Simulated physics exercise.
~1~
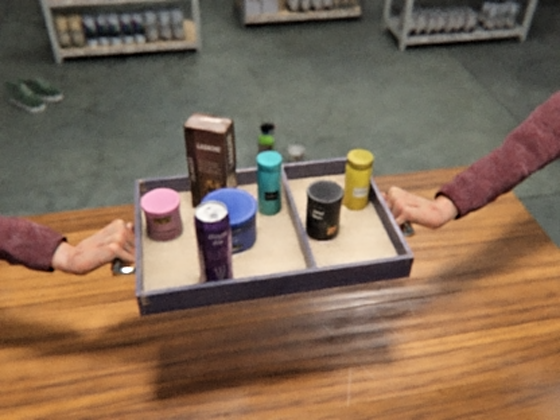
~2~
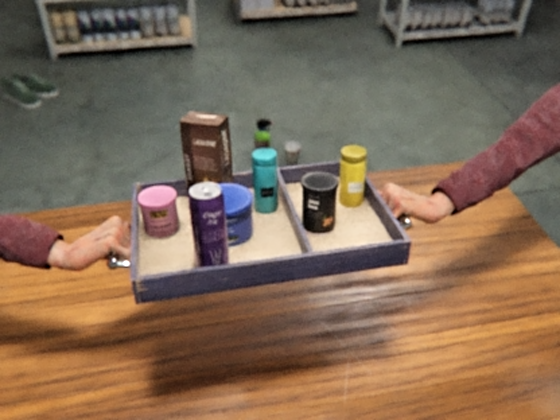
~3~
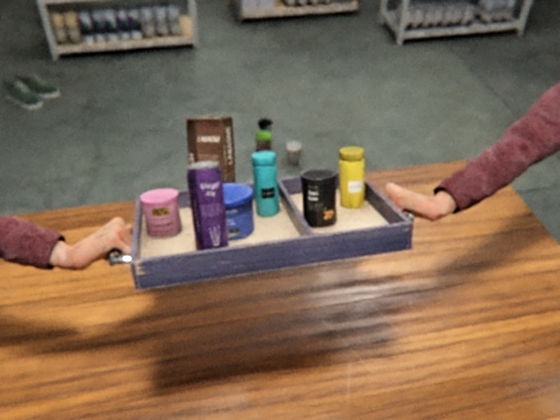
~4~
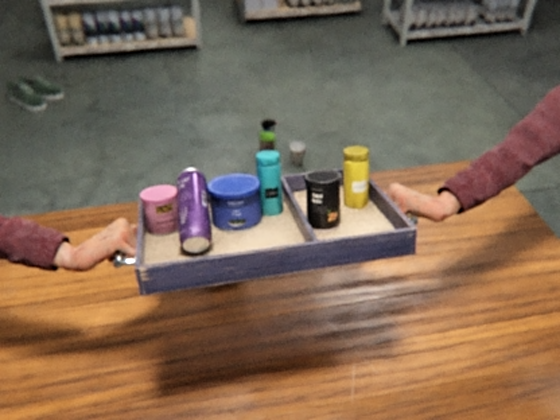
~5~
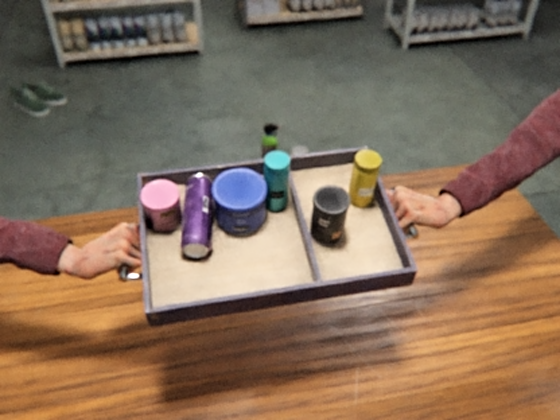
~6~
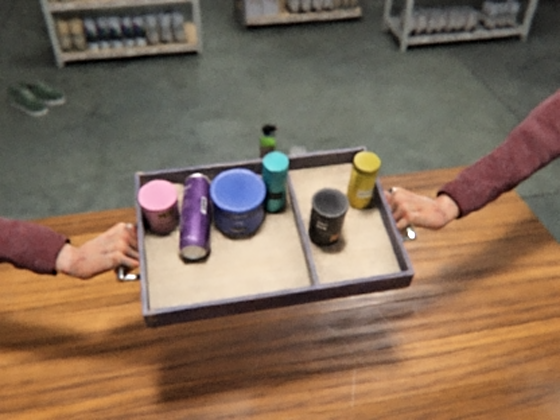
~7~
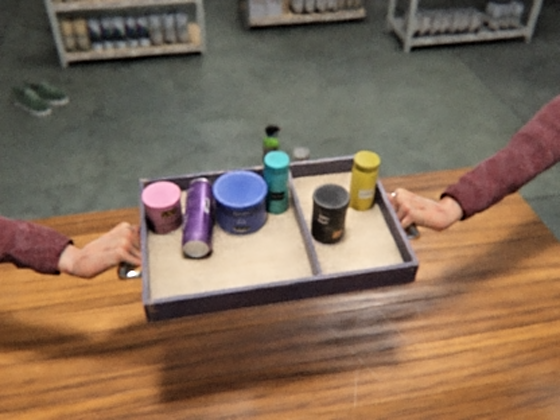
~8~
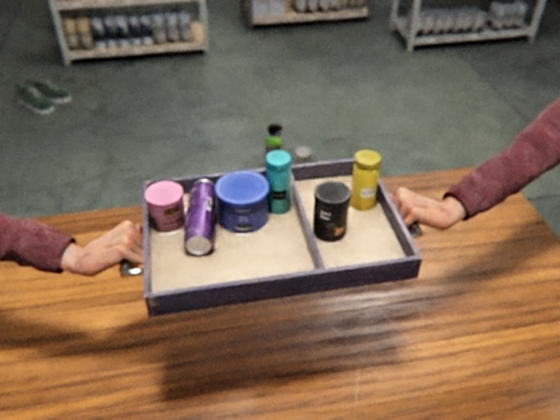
In this clip, two hands tilt a divided tray of containers away from the viewer, then back toward the viewer; the brown packet drops off the far side, the purple can topples and stays lying beside the shifted blue tub, and the other visible containers remain standing.
